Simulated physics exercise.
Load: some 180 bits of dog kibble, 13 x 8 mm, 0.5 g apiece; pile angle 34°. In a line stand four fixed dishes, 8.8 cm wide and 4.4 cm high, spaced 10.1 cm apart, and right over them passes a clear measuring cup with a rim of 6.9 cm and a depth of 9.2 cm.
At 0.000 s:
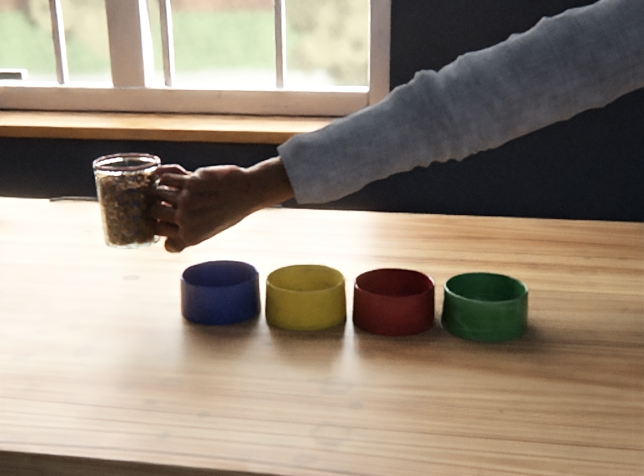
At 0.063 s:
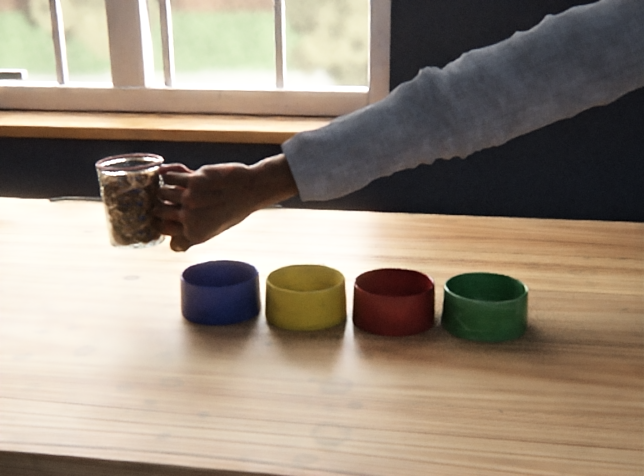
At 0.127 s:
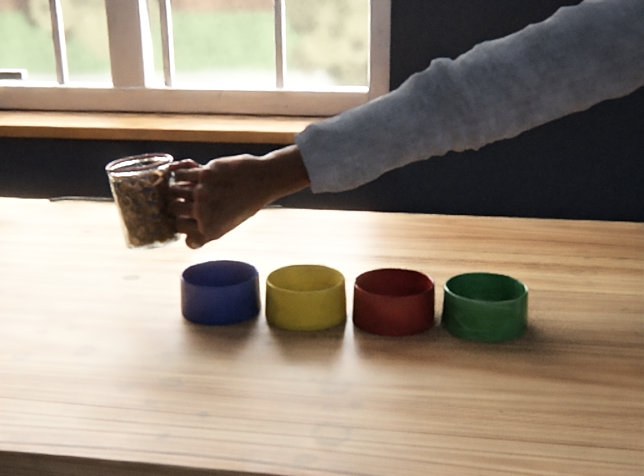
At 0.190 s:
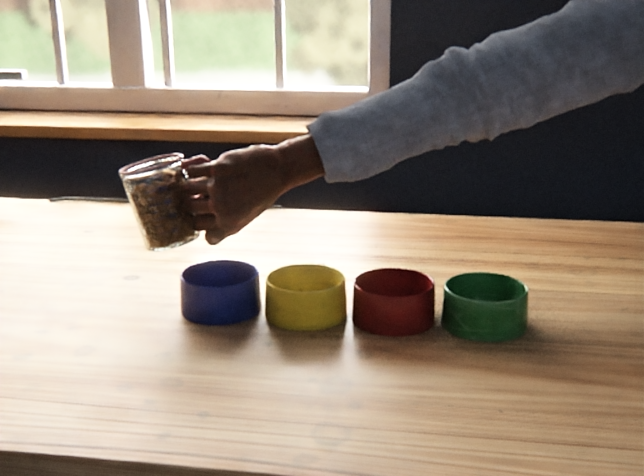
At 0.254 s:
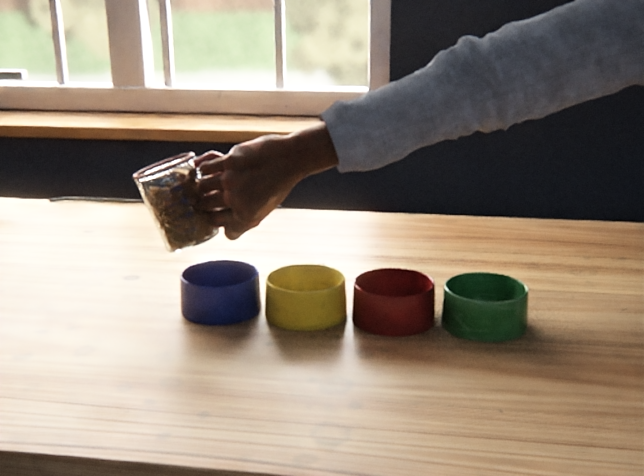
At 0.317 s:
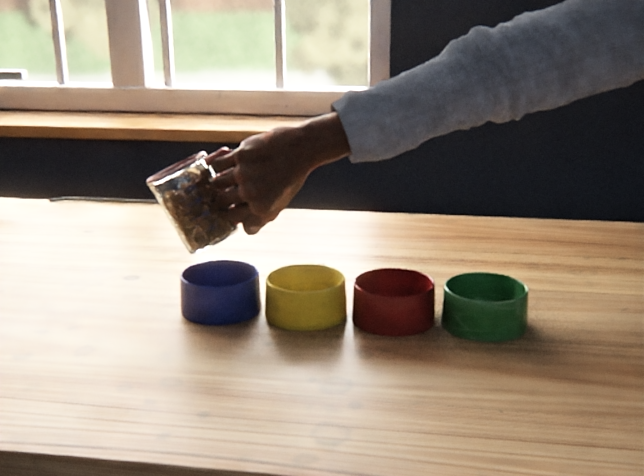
On a wooden table by a window, a hand in a long gray-blue sleeve holds a clear cup of brown pieces above and left of four dishes, blue, yellow, red and green. The hand moves the cup a short way right, tilting it gradually leftward until it leans above the blue dish.
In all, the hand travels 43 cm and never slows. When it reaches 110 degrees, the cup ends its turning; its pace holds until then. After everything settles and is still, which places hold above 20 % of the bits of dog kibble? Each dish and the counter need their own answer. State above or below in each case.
In the end red: Beyond a fifth. Blue: Within a fifth. Green: Beyond a fifth. Yellow: Within a fifth. Counter: Within a fifth.
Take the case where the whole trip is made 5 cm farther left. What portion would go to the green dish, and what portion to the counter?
Shares would be green 0 and counter 10.
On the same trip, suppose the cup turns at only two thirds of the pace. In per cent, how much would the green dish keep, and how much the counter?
I'd say green ends at 80 while the counter ends at 10.
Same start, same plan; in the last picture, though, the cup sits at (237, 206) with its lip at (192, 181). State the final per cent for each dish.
Kept per dish: Red = 0, blue = 0, green = 80, yellow = 0.
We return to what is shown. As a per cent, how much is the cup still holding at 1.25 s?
80 %.
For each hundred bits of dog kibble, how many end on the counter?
Around 5 percent, I'd guess.
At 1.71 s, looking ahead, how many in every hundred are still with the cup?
Roughly 45 per cent of the load.
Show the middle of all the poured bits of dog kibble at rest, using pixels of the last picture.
Resting centre estimate: Around (462, 310).
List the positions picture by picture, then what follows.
Cup at (130, 202), tilt 0 degrees, lip at (97, 161), moved 0.0 cm; middle of the pieces at (134, 211); blue dish at (220, 273); yellow dish at (306, 278); red dish at (394, 282); green dish at (486, 287), in the first frame.
Cup at (134, 202), tilt 2 degrees, lip at (100, 162), moved 0.5 cm; middle of the pieces at (139, 211), in the second frame.
Cup at (147, 202), tilt 7 degrees, lip at (110, 165), moved 2.0 cm; middle of the pieces at (152, 211), in the third frame.
Cup at (163, 203), tilt 13 degrees, lip at (123, 170), moved 3.9 cm; middle of the pieces at (169, 211), in the fourth frame.
Cup at (179, 203), tilt 19 degrees, lip at (136, 175), moved 5.8 cm; middle of the pieces at (186, 212), in the fifth frame.
Cup at (195, 204), tilt 25 degrees, lip at (150, 180), moved 7.7 cm; middle of the pieces at (203, 212); blue dish at (220, 273); yellow dish at (306, 278); red dish at (394, 282); green dish at (486, 287). Its pace works out near 100 degrees a second; the hand travels 30 cm a second, in the sixth frame.
After 0.87 s, tilt 80 degrees; cup holds 100 %.
Then, at 1.25 s, tilt 110 degrees; cup holds 80 %, red 15 %.
After 1.71 s, tilt 110 degrees; cup holds 45 %, red 30 %, green 20 %.
In the end, at 3.7 s, red 30 %, blue 0 %, green 60 %, yellow 0 %, counter 5 %.
